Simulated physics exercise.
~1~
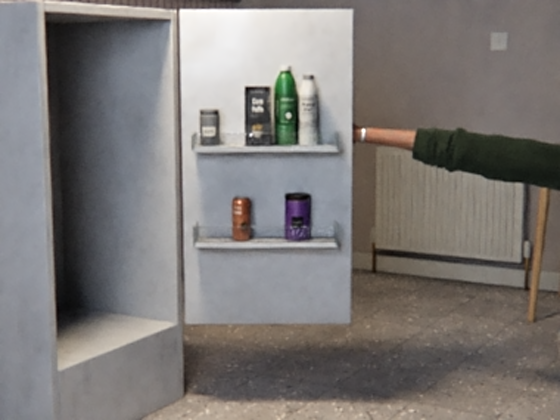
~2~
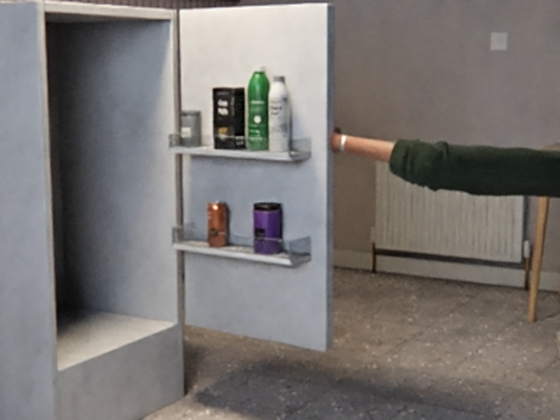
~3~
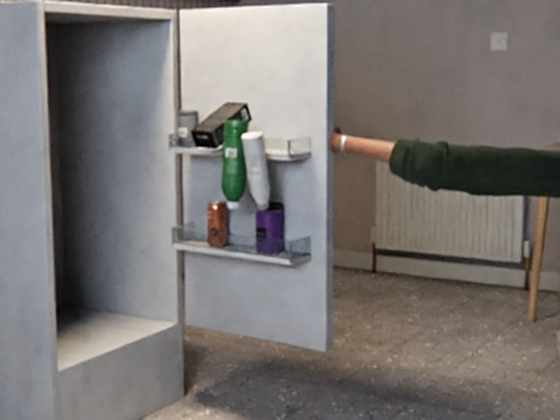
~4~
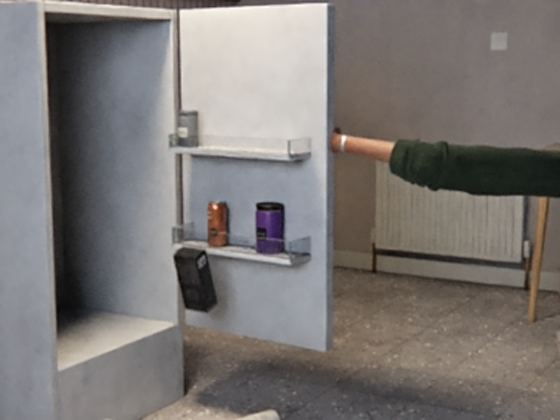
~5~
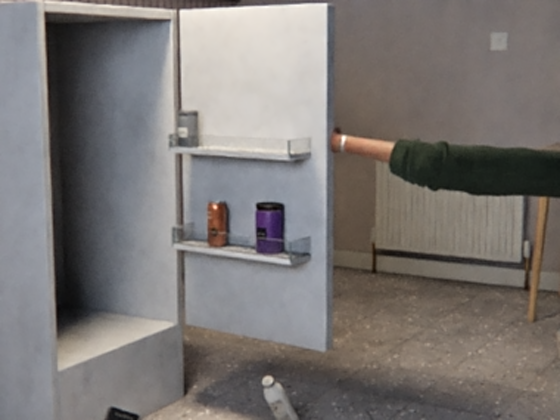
The cooler door swung further open under a hand at its edge and stopped, and a green bottle, a white bottle and a black carton tumbled off the upper rack to the floor, while the grey jar, orange can and purple jar stayed standing.
